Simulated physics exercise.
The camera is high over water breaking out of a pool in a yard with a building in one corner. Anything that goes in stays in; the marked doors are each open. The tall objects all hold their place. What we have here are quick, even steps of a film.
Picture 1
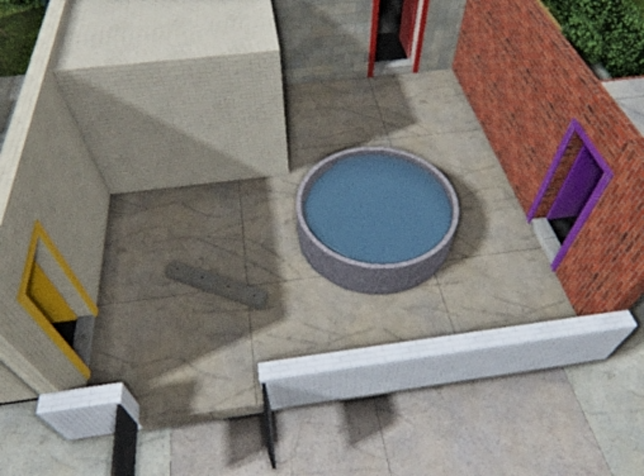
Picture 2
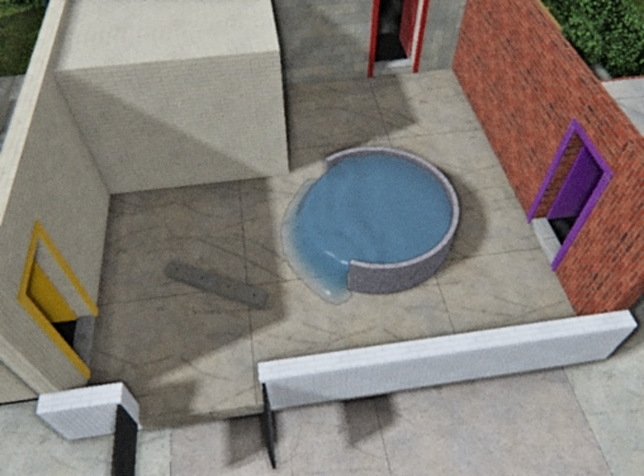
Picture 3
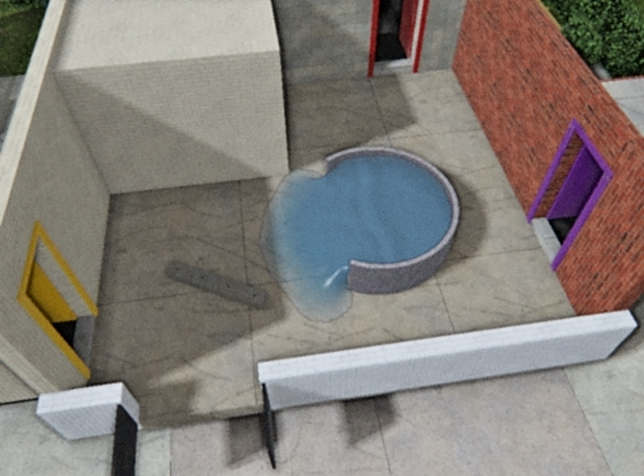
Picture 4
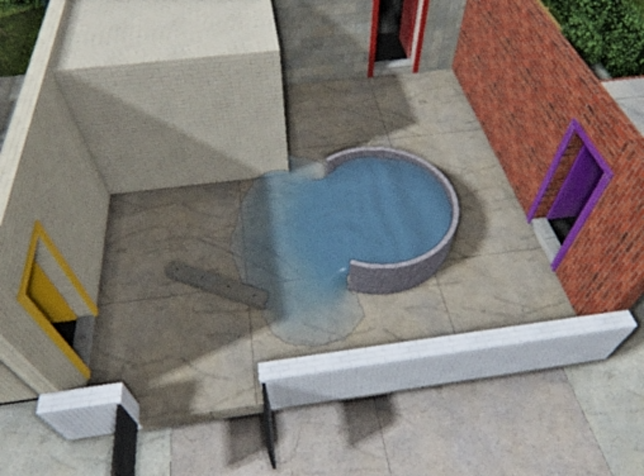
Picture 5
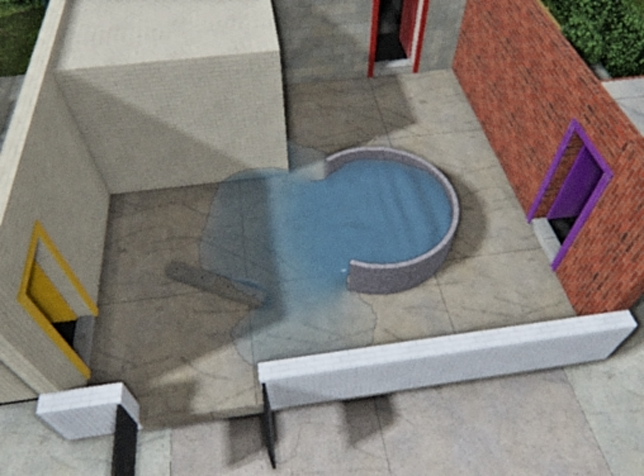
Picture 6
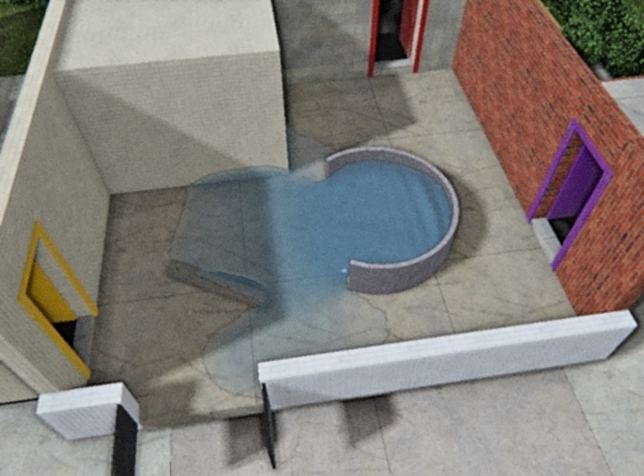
At first, a round tank of blue water stands whole and still in a walled yard between a yellow-framed doorway and a purple-framed one. Then its left side is open and water pours out onto the paving. The sheet spreads leftward, reaching around the low grey block and thinning at its edges.
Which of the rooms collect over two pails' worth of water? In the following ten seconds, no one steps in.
One by one: Yellow door: Overshoots, purple door: Does not overshoot, red door: Does not overshoot.
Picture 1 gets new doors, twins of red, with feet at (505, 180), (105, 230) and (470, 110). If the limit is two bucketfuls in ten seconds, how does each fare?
Going door by door: The first remains below the limit, the second runs past the limit, the third remains below the limit.
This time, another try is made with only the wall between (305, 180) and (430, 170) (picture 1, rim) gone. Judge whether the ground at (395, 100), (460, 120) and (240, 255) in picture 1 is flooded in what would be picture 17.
Respectively: Drenched, drenched and parched.
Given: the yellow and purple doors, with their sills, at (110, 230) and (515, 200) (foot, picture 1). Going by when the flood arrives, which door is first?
I'd go with the yellow door.
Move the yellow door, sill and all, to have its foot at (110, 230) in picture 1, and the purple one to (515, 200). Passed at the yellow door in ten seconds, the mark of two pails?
As it turns out, the yellow door spills past.
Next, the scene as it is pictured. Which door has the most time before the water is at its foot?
Answer: The purple-painted one.
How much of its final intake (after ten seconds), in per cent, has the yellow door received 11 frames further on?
Some 0 per cent.
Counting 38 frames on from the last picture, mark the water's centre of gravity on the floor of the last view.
Roughly (269, 260).
A moment on, water covers 40 % of the floor; the yellow door not reached, the purple door not reached, the red door not reached.
Next, water covers 50 % of the floor; the yellow door wet at the sill, nothing in, the purple door not reached, the red door not reached.
Then, water covers 45 % of the floor; the yellow door over two buckets in, the purple door not reached, the red door wet at the sill, nothing in.
Later, water covers 60 % of the floor; the yellow door over two buckets in, the purple door not reached, the red door wet at the sill, nothing in.
In the end, water covers 85 % of the floor; the yellow door over two buckets in, the purple door wet at the sill, nothing in, the red door wet at the sill, nothing in.
